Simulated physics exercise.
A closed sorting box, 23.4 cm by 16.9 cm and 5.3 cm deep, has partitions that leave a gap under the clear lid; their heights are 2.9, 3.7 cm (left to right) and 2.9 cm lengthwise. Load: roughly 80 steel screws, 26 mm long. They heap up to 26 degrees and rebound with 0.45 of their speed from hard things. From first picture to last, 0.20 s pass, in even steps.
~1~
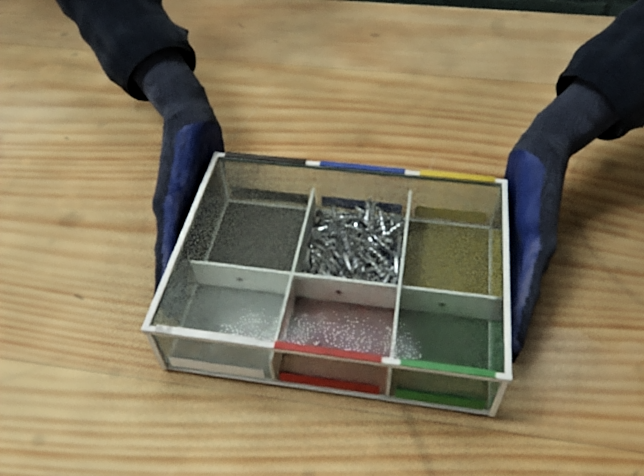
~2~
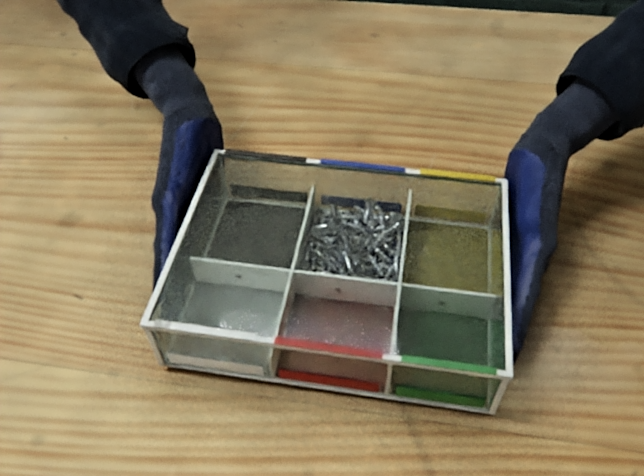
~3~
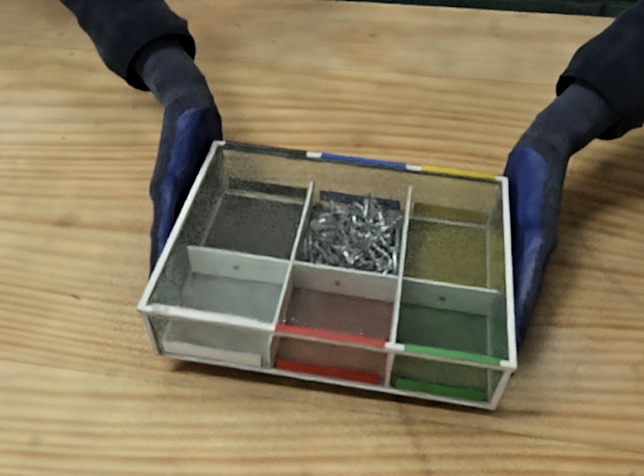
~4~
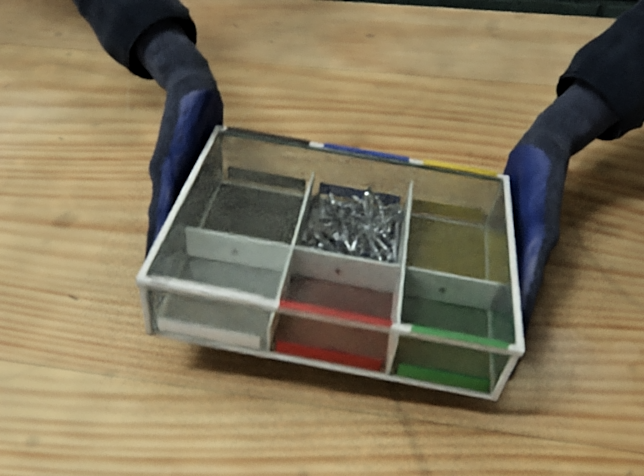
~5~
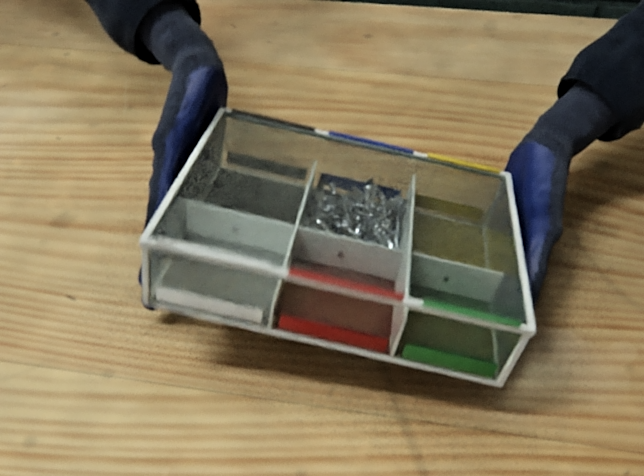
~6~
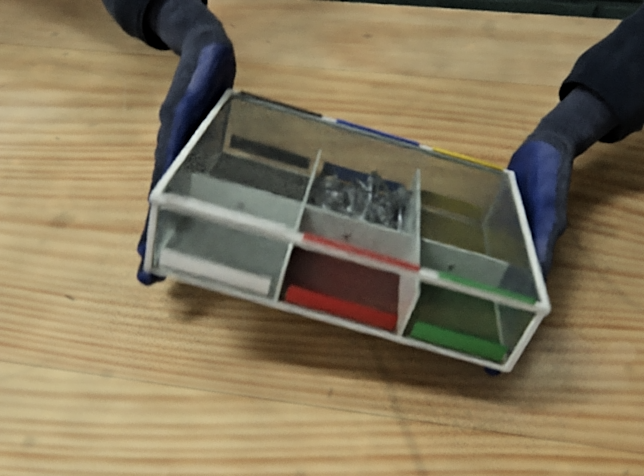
At the start, two gloved hands hold a clear-lidded box with six compartments on a wooden table, a pile of shiny metal screws in the back middle one. The hands then raise the front edge, the left side higher, tilting the box steadily backward while the screws remain in their compartment.
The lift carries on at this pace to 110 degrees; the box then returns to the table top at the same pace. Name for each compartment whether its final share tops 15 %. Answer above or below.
Red below, blue above, green below, yellow below, white below, black below.
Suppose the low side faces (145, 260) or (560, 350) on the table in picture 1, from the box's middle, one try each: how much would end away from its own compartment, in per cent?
Some 100 and 35 per cent.
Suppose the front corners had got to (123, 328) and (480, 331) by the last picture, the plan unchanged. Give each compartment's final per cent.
Red 0; blue 0; green 0; yellow 0; white 20; black 80.
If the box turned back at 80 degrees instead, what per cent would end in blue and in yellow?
Then: Blue 95; yellow 5.
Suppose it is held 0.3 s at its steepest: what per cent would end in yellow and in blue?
In that case yellow 5; blue 95.
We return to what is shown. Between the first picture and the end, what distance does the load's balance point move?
About 1.5 cm.
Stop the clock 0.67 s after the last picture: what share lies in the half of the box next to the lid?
Roughly 50 per cent.
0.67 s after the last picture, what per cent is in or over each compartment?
Red 0, blue 95, green 0, yellow 5, white 0, black 0.
Then, 0.67 s after the last picture, tilt 109 degrees; blue 95 %, yellow 5 %.
Then, 1.11 s after the last picture, tilt 48 degrees; blue 95 %, yellow 5 %.
Then, 1.63 s after the last picture, tilt 0 degrees; blue 95 %, yellow 5 %.
In the end, red 0 %, blue 95 %, green 0 %, yellow 5 %, white 0 %, black 0 %.
